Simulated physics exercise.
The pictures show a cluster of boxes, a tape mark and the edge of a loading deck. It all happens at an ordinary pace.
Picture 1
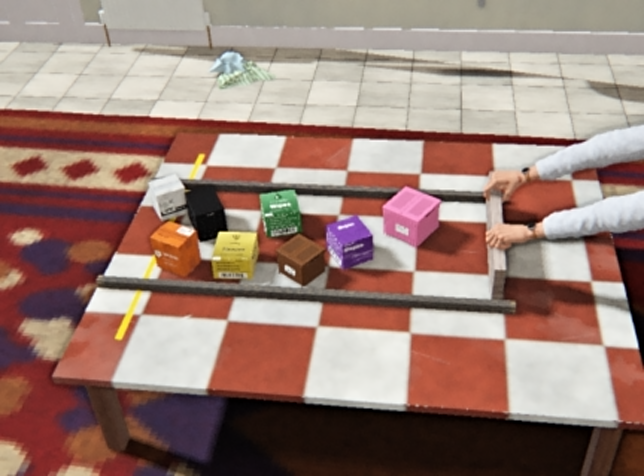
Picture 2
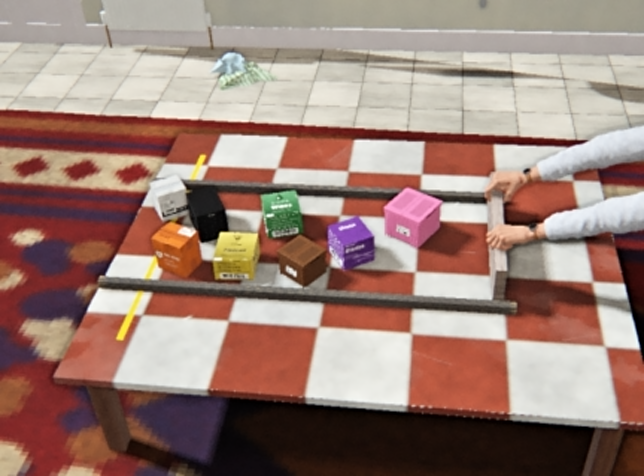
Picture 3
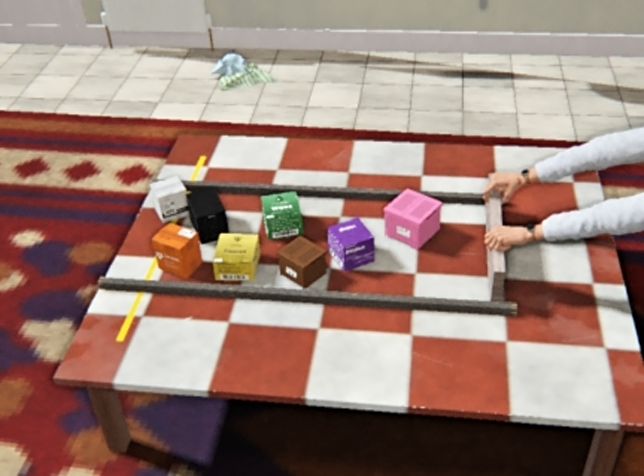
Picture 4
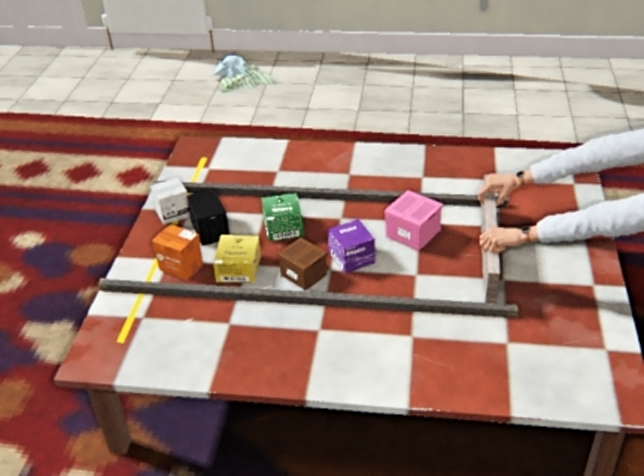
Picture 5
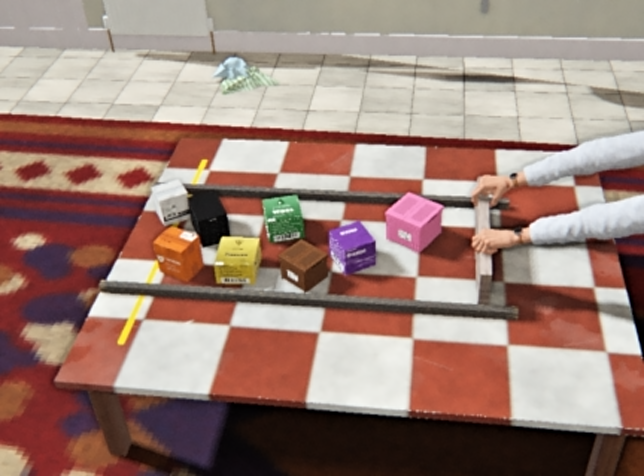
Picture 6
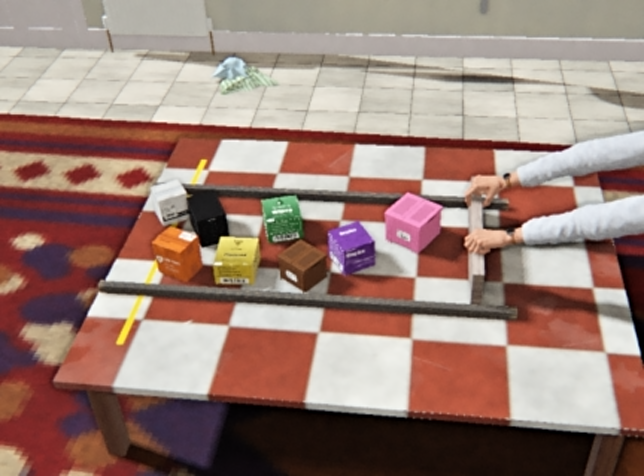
The footage shows a cluster of colored boxes between two rails on a checkered table, with a yellow tape mark at left, as two hands at right slide a plank slightly left while the boxes stay essentially still.
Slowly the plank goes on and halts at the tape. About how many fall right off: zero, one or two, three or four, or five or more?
The number that fall off is five or more.
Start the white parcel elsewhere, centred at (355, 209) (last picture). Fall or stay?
Then it does not fall.
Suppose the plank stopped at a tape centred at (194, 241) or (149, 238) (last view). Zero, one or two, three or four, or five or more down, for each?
One after another: Either three or four; five or more.
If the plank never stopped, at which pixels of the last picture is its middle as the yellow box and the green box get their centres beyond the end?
Its middle is around (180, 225) and around (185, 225).
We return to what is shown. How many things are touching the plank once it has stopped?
That makes 3.
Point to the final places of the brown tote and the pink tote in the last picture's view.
Near (130, 267) and (153, 212).
Soon after, none off yet; white parcel at rest near (171, 203); orange parcel at rest near (178, 254); black crate at rest near (208, 219).
Then, none off yet; white parcel at rest near (170, 202); orange parcel moved a little near (164, 255); black crate moved about its own width near (179, 223).
By the end, the number that fall off is five or more; fallen, green box, yellow box, black crate, orange parcel and white parcel.
